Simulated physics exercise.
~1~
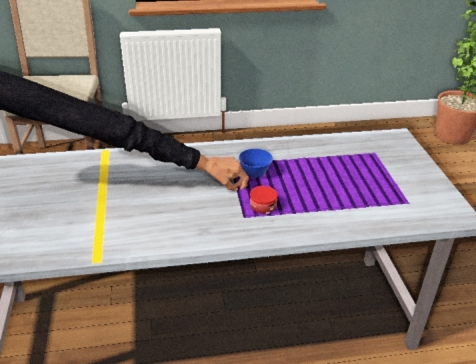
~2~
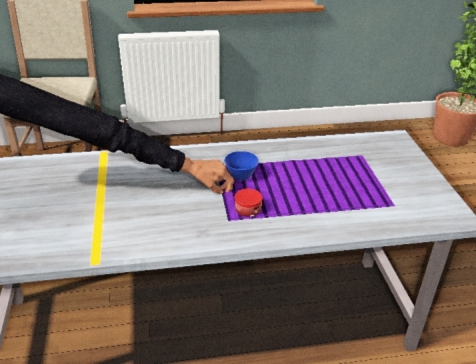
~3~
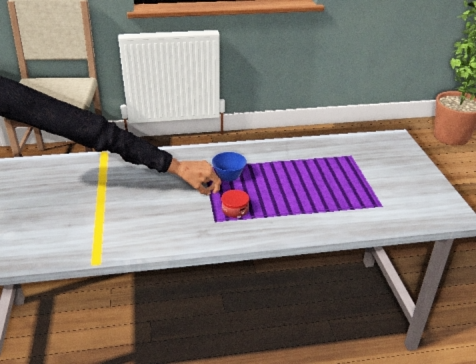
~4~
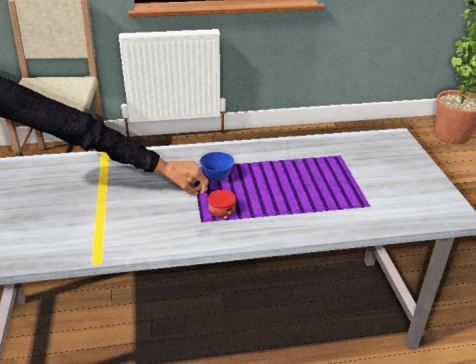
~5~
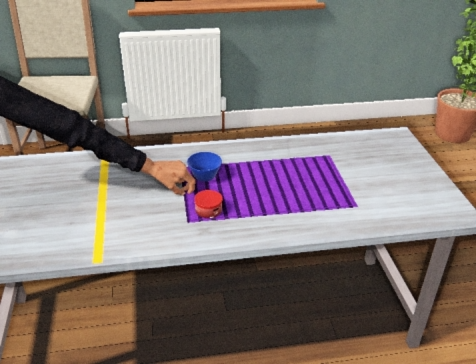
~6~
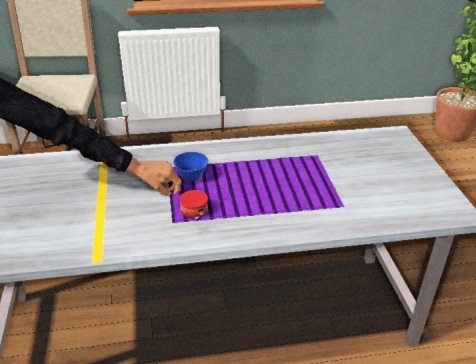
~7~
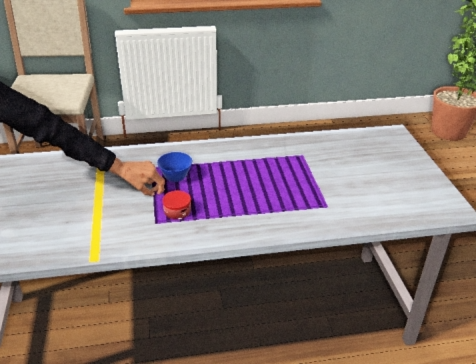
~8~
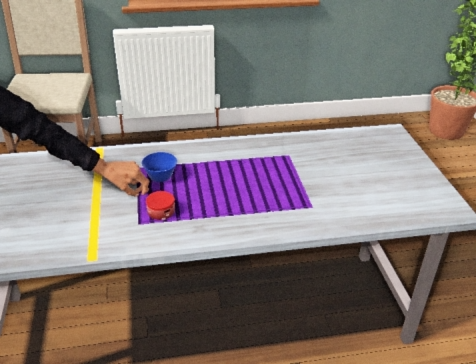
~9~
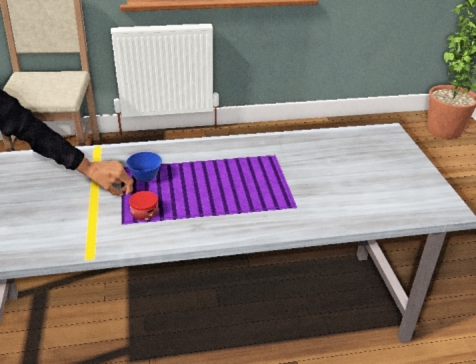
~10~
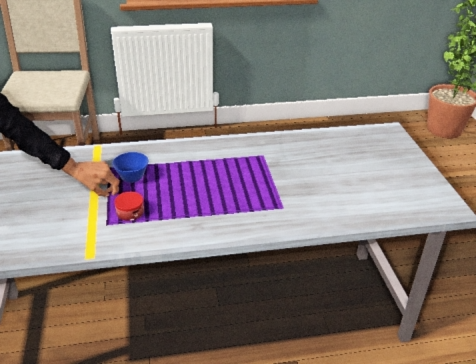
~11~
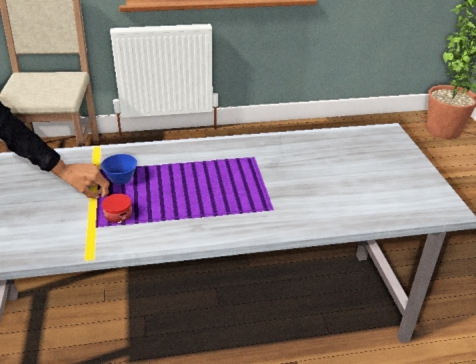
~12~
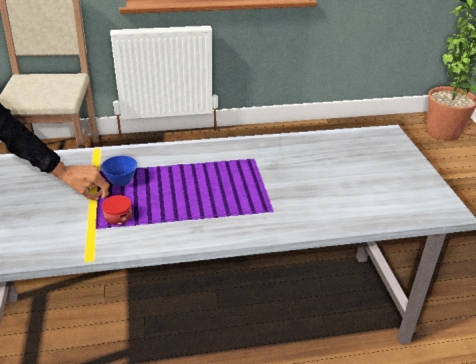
The clip shows a hand pulling a striped purple cloth leftward along a table, with a blue bowl and a red tub riding on it, until its edge reaches a yellow tape line and stops, both containers still on the cloth.
